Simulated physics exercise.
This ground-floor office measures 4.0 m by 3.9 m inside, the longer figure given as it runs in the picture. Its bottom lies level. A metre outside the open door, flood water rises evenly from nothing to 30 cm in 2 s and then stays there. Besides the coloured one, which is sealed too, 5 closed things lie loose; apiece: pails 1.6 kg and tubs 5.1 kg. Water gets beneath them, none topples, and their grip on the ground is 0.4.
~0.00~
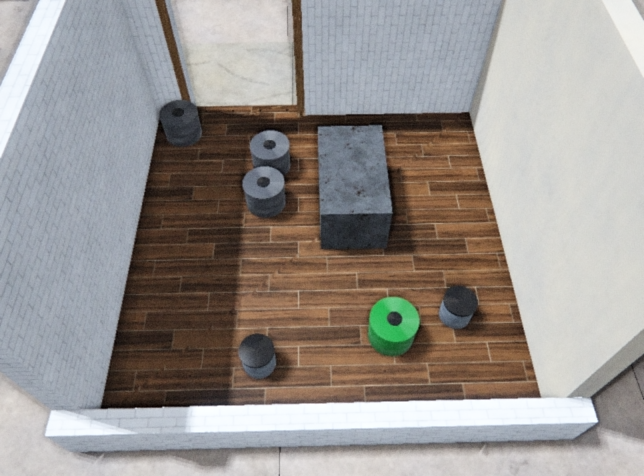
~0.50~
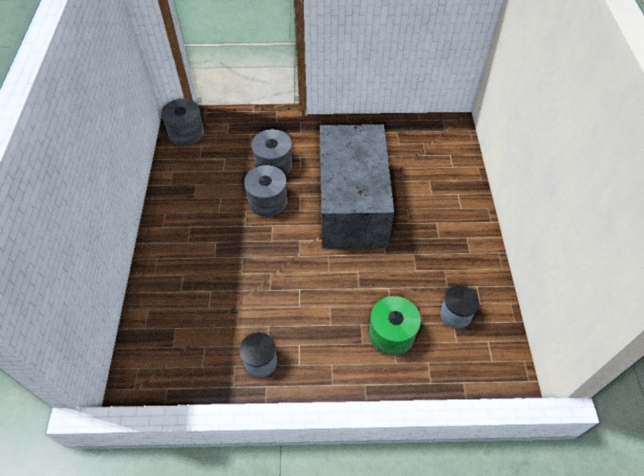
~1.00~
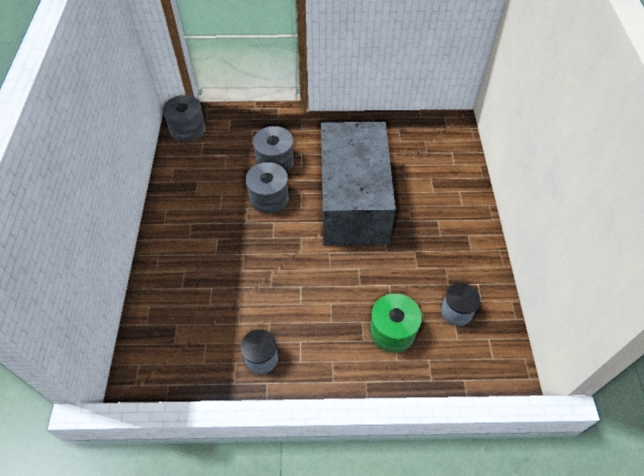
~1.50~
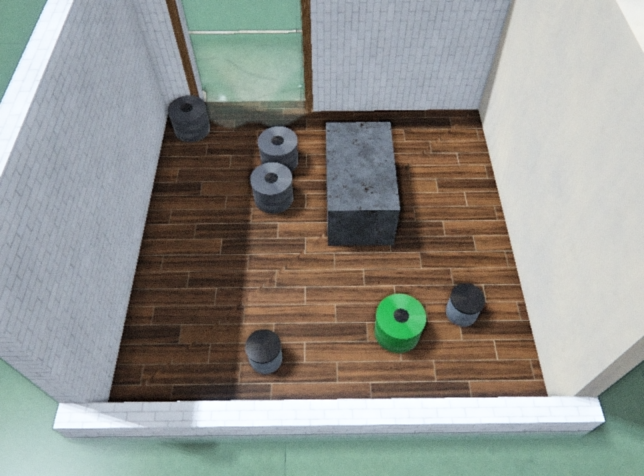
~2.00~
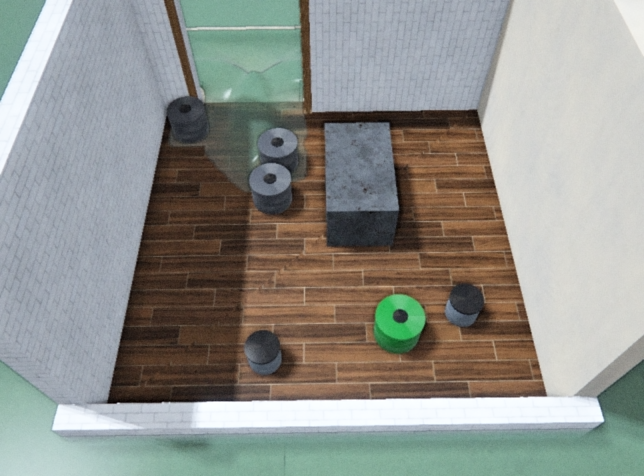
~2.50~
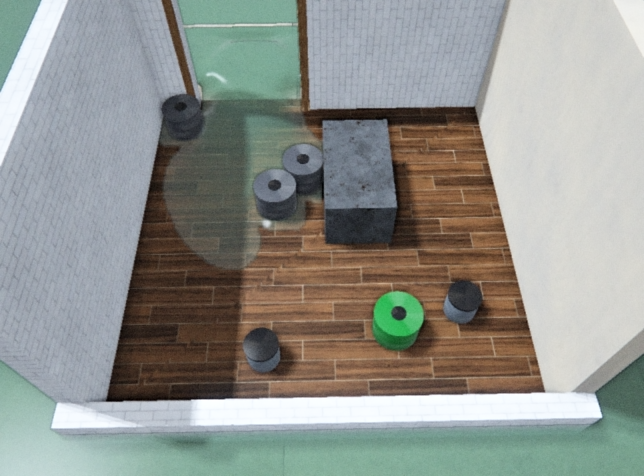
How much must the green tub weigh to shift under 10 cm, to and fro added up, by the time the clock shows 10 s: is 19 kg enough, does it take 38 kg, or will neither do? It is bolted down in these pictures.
I expect that neither weight holds it.
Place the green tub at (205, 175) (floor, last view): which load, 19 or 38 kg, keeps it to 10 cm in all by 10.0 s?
Neither holds.
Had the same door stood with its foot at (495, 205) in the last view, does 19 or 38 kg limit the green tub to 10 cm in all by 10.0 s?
Then neither load is enough.
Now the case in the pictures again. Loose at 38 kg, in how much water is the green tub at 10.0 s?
About 16 cm.
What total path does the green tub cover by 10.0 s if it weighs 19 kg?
Some 120 cm in all.
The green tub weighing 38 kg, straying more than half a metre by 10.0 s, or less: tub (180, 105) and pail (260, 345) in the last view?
In that order: Less, more.
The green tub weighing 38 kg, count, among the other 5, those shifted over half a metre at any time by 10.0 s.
That makes 4.
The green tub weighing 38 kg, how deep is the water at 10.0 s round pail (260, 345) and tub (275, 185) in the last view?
About 20 and 15 cm.
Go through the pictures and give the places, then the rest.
The first frame shows the green tub at (394, 319), on the bottom; 0.0 m2 under water; 0 of 6 have shifted.
The second frame shows the green tub at (396, 318), on the bottom; 0.0 m2 under water; 0 of 6 have shifted.
The third frame shows the green tub at (397, 316), on the bottom; water covers 0.0 m2; 0 of 6 have shifted.
The fourth frame shows the green tub at (401, 316), on the bottom; 0.2 m2 under water; 0 of 6 have shifted.
The fifth frame shows the green tub at (400, 316), on the bottom; 1.0 m2 under water; 0 of 6 have shifted.
The sixth frame shows the green tub at (399, 313) rests on the ground; 2.9 m2 under water; 2 of 6 have shifted.
After 3.5 s the green tub would be 0 cm from its start with 19 kg and 0 cm from its start with 38 kg; 0 cm of water round it then.
After 4.5 s the green tub would be 0 cm from its start with 19 kg and 0 cm from its start with 38 kg; 2 cm of water round it then.
After 7.0 s the green tub would be 40 cm from its start with 19 kg and 0 cm from its start with 38 kg; 9 cm of water round it then.
After 10.0 s the green tub would be 101 cm from its start with 19 kg and 42 cm from its start with 38 kg; 16 cm of water round it then.
